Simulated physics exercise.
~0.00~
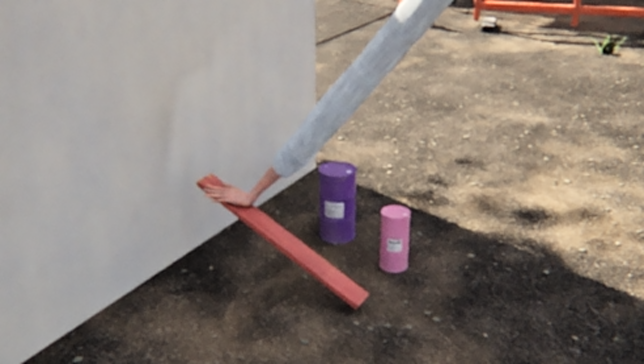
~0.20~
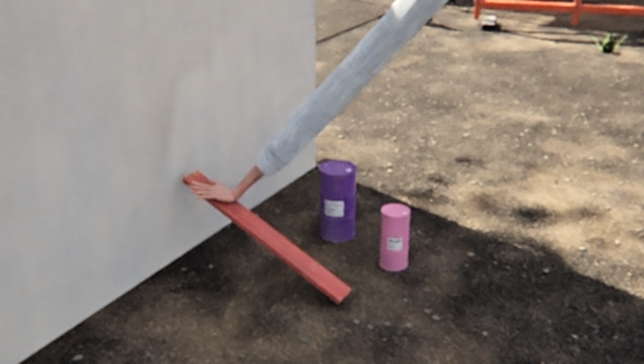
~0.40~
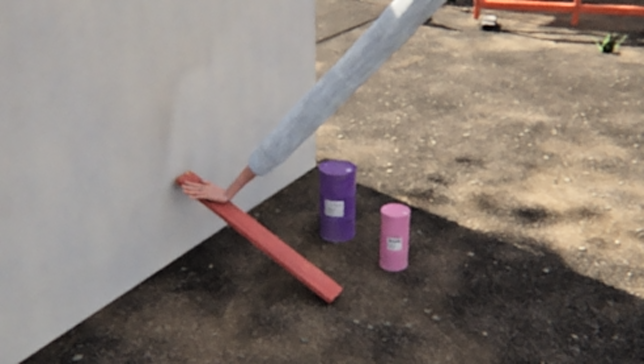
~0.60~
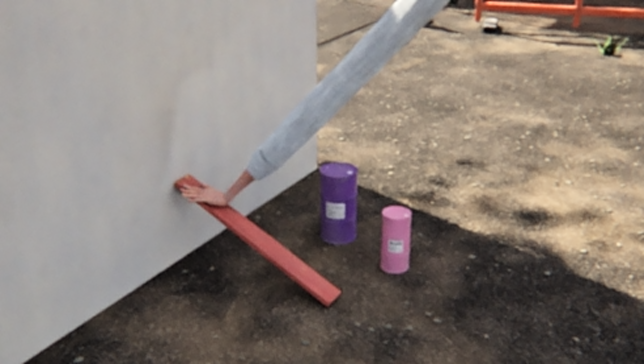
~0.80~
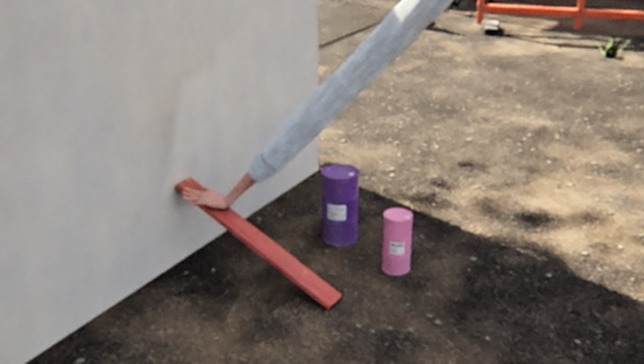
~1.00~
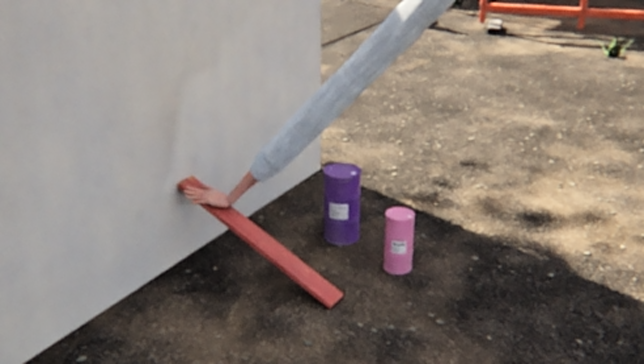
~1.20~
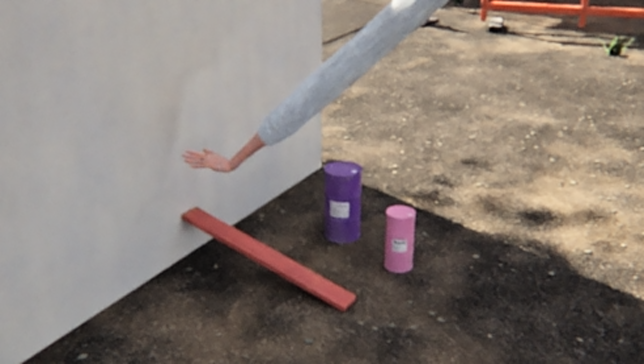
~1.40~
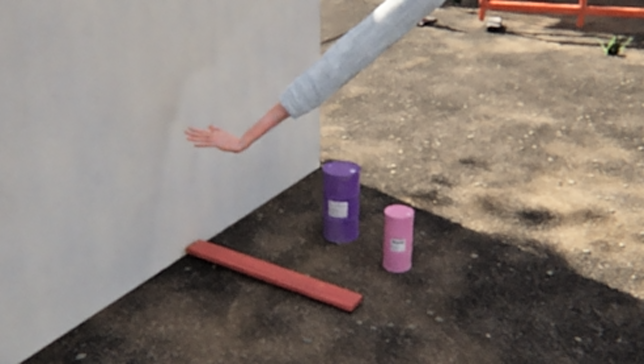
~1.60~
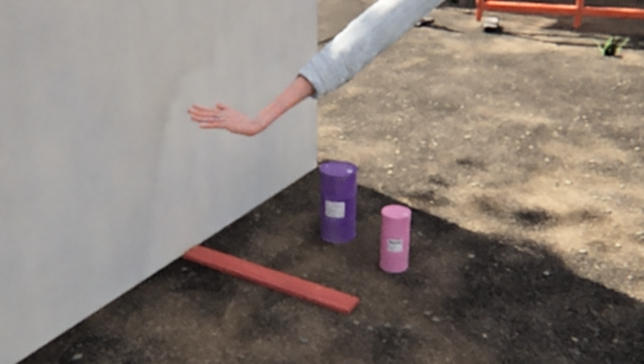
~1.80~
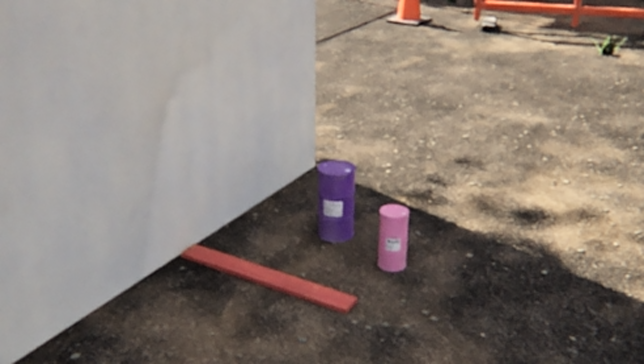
Beside a bare wall outdoors, a hand leaning a red plank against it, letting go, and the plank sliding down flat.
